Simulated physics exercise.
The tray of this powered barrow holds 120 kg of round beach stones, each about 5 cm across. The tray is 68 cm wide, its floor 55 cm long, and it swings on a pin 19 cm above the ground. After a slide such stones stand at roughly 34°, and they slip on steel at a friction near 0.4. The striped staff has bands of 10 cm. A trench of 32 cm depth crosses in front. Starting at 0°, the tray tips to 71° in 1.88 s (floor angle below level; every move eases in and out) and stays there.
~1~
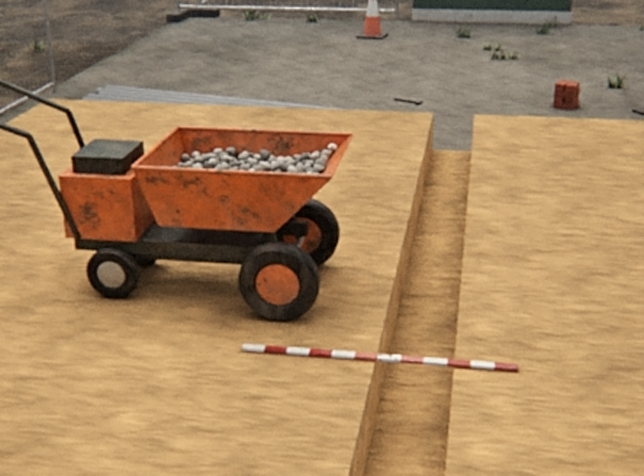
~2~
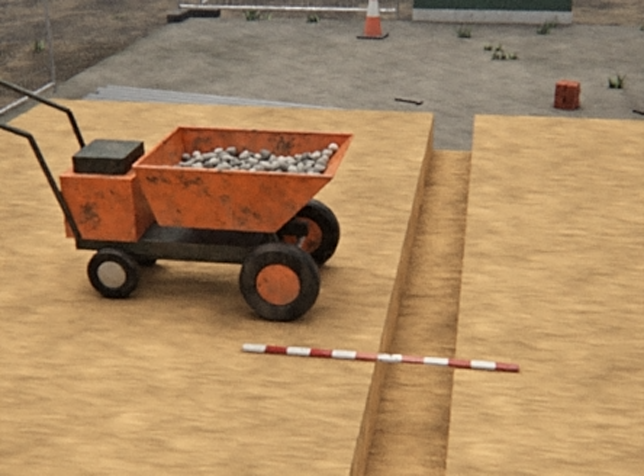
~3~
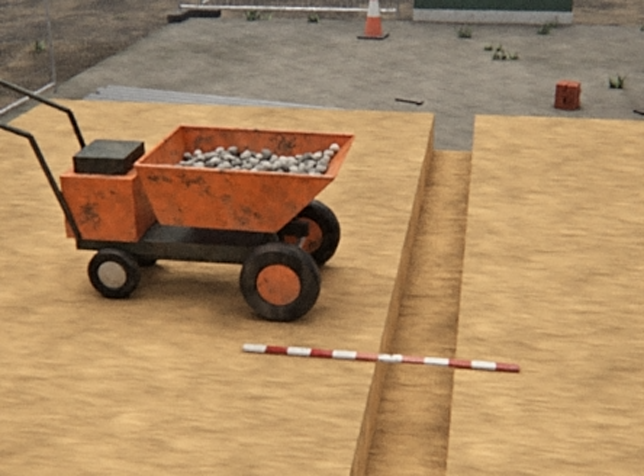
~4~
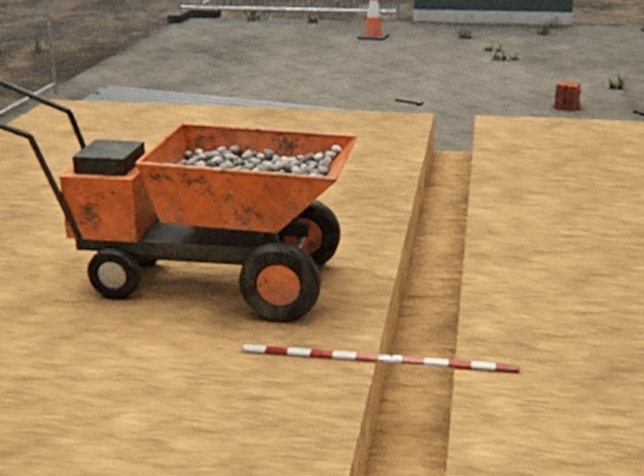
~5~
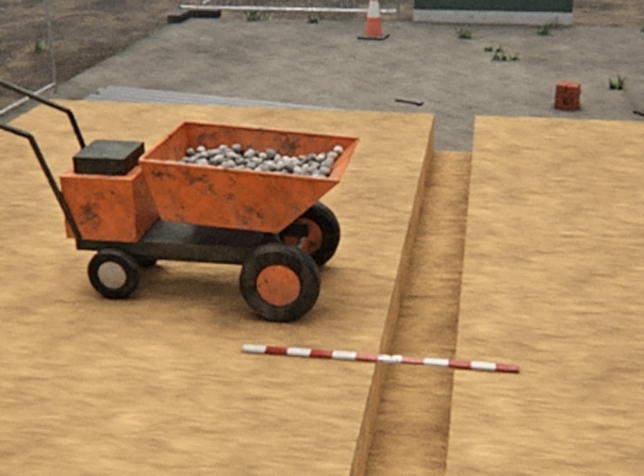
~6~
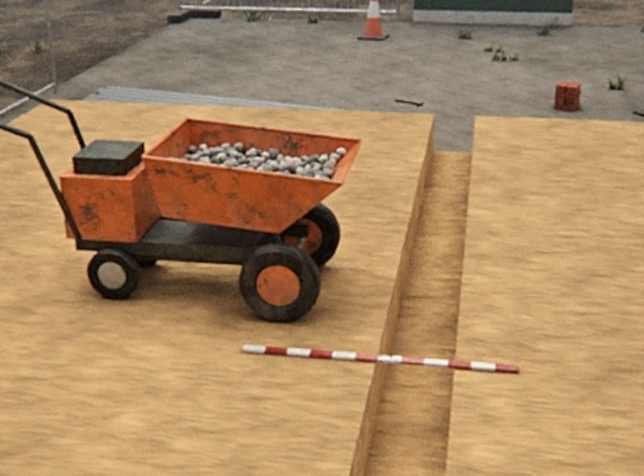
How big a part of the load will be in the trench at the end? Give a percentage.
About 77 per cent.
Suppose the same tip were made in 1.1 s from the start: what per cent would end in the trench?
It would be near 70 per cent.
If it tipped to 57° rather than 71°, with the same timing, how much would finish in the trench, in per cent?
Then about 80 per cent.
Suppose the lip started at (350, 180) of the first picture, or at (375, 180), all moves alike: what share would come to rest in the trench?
First some 50, then 20 per cent.
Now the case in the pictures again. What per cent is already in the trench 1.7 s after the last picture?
About 55 per cent by then.
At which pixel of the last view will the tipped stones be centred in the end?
Near (438, 341).
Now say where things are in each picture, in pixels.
In the first picture, the tray is at 0°, its lip at (331, 177); the top of the load is at (297, 159).
The second picture shows lip at (332, 177), floor tilted 0°, highest stones at (289, 160).
In the third picture, the tray is at 1°, its lip at (334, 178); the top of the load is at (291, 160).
In the fourth picture, the tray is at 2°, its lip at (336, 180); the top of the load is at (266, 160).
In the fifth picture, the tray is at 3°, its lip at (339, 181); the top of the load is at (256, 159).
In the sixth picture, the tray is at 5°, its lip at (342, 184); the top of the load is at (242, 158).
Then, 1.1 s after the last picture the floor is at 60°, 99 % in the tray, 1 % in the trench; the foremost stones are at (423, 252).
Then, 1.7 s after the last picture the floor is at 71°, 27 % in the tray, 54 % in the trench, 20 % past the trench; the foremost stones are at (555, 313).
Then, 2.0 s after the last picture the floor is at 71°, 4 % in the tray, 72 % in the trench, 24 % past the trench; the foremost stones are at (613, 319).
Then, 4.0 s after the last picture the floor is at 71°, 0 % in the tray, 77 % in the trench, 23 % past the trench; the foremost stones are at (633, 319).
